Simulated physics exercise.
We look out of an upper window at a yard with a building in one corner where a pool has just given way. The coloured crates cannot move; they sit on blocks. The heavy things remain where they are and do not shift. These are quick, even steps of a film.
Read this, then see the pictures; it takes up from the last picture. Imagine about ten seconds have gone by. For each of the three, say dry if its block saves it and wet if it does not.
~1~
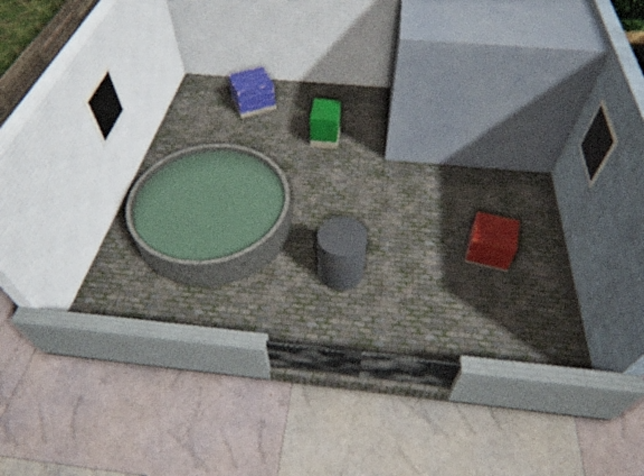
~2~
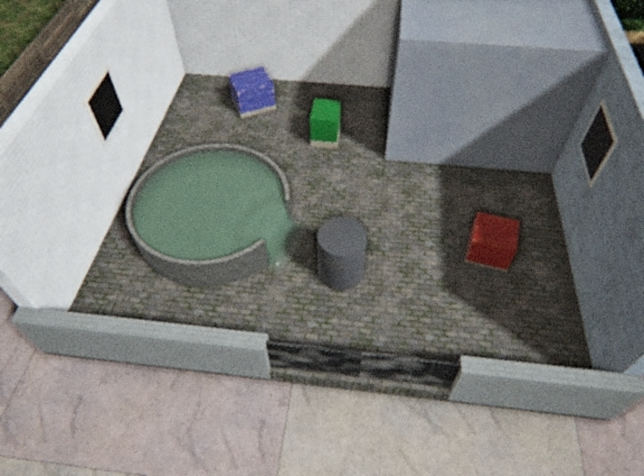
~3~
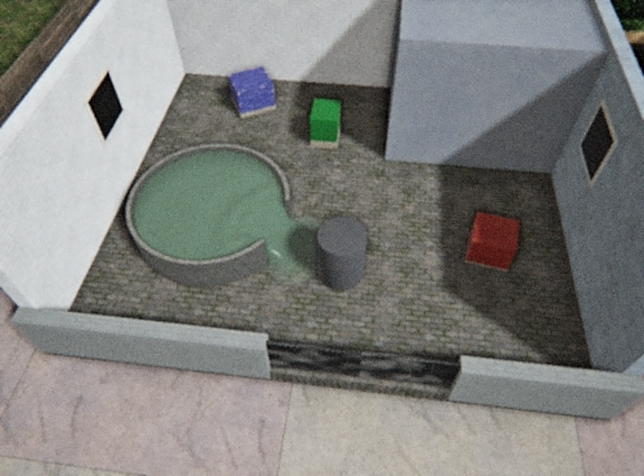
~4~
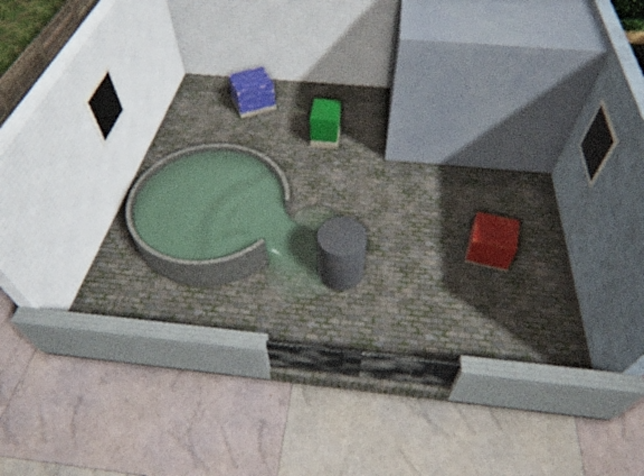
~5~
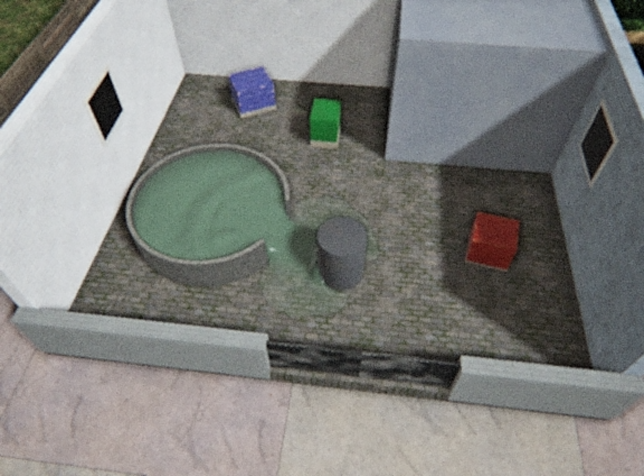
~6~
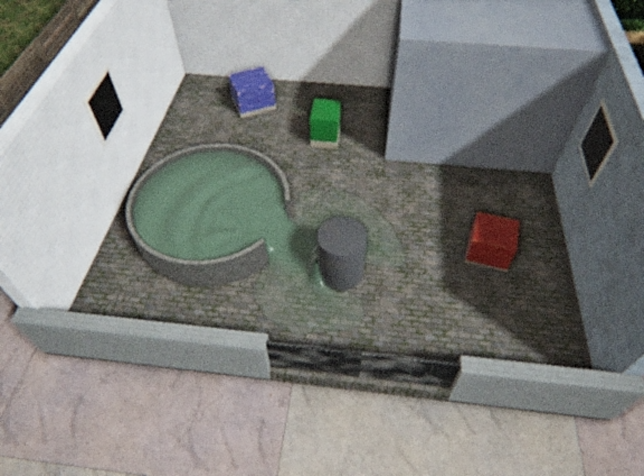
In order: The red crate is left wet, the blue crate is left dry, the green crate is left dry.
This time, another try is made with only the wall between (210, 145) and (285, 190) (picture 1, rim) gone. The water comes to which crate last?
That would be the red crate.
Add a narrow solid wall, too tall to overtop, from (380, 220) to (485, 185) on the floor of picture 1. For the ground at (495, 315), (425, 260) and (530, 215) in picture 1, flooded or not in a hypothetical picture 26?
Taking the three spots in order: Soaked, soaked, soaked.
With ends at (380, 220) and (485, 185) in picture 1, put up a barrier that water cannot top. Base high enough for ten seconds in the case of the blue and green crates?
Well, the blue crate stays untouched and the green crate stays untouched then.
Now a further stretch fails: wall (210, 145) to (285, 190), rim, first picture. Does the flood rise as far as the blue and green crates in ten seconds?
The blue crate is reached; the green crate is reached.
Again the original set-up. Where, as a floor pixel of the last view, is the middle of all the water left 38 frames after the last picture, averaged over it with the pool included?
I'd put my finger on (334, 248).
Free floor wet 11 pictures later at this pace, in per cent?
About 35 %.
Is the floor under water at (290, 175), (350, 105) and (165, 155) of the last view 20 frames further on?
Going through them one by one, the first is spared, the second spared and the third spared.
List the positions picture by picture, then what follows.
The first frame shows the round pool at (210, 201) is whole and still.
In the second frame, water pours out at (280, 236) and has run to (270, 268).
In the third frame, the front is at a hidden place, out from the gap at (280, 238).
In the fourth frame, water pours out at (280, 238) and has run to (325, 289).
In the fifth frame, water pours out at (280, 237) and has run to (373, 244).
In the sixth frame, water pours out at (280, 237) and has run to (400, 260).
A moment on, water covers 20 % of the floor; the red crate water round its plinth, the blue crate not reached, the green crate not reached.
Next, water covers 35 % of the floor; the red crate water round its plinth, the blue crate not reached, the green crate not reached.
Then, water covers 55 % of the floor; the red crate water round its plinth, the blue crate not reached, the green crate not reached.
Later, water covers 65 % of the floor; the red crate water round its plinth, the blue crate not reached, the green crate water round its plinth.
In the end, water covers 85 % of the floor; the red crate was topped, the blue crate stayed above the water, the green crate stayed above the water.
